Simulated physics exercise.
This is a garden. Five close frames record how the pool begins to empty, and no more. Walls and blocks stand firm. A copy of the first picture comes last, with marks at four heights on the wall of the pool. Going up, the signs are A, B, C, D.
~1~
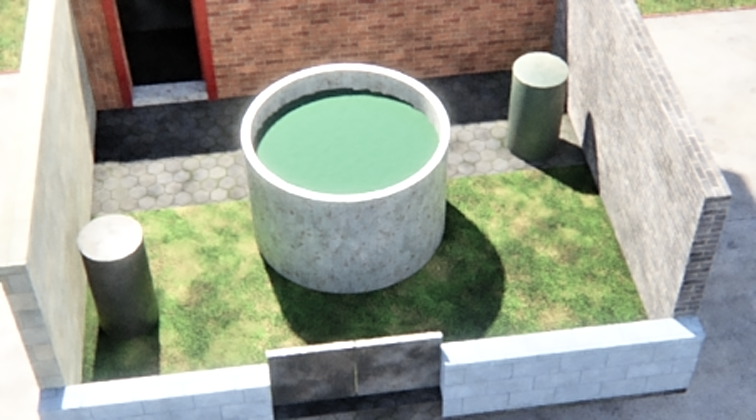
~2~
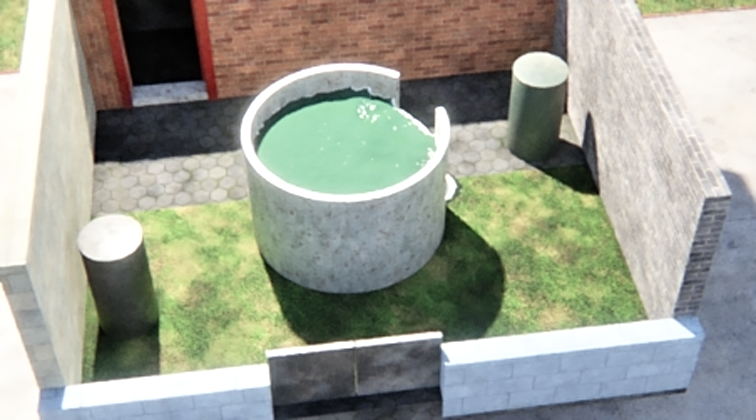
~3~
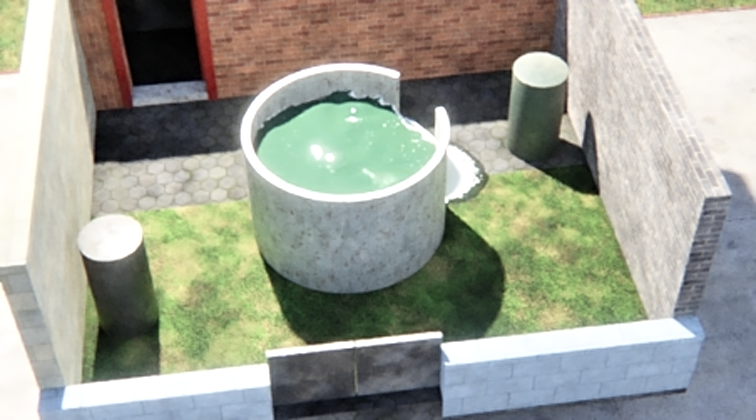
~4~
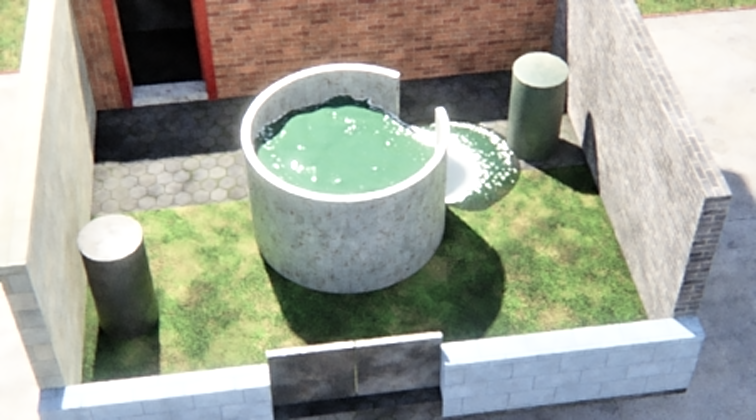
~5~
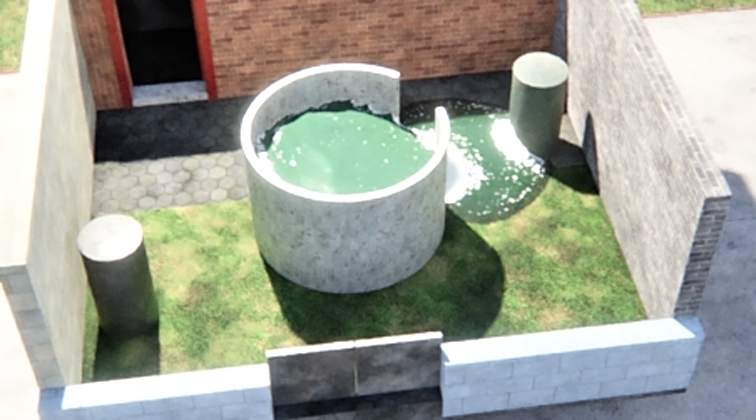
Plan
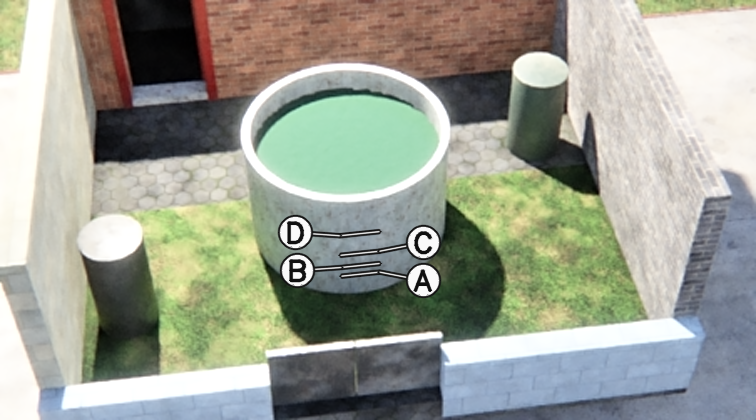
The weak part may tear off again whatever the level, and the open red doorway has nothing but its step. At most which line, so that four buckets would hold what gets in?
Go for D.
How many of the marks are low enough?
All four.
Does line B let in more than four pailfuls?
No, not at all.
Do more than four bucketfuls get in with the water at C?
No, that is safe.
In white, A at (360, 274); B at (360, 265); C at (360, 253); D at (359, 233); from the bottom up A, B, C, D.
For line A, nothing gets over.
For line B, nothing gets over.
For line C, nothing gets over.
For line D, a splash gets over, under a bucket.
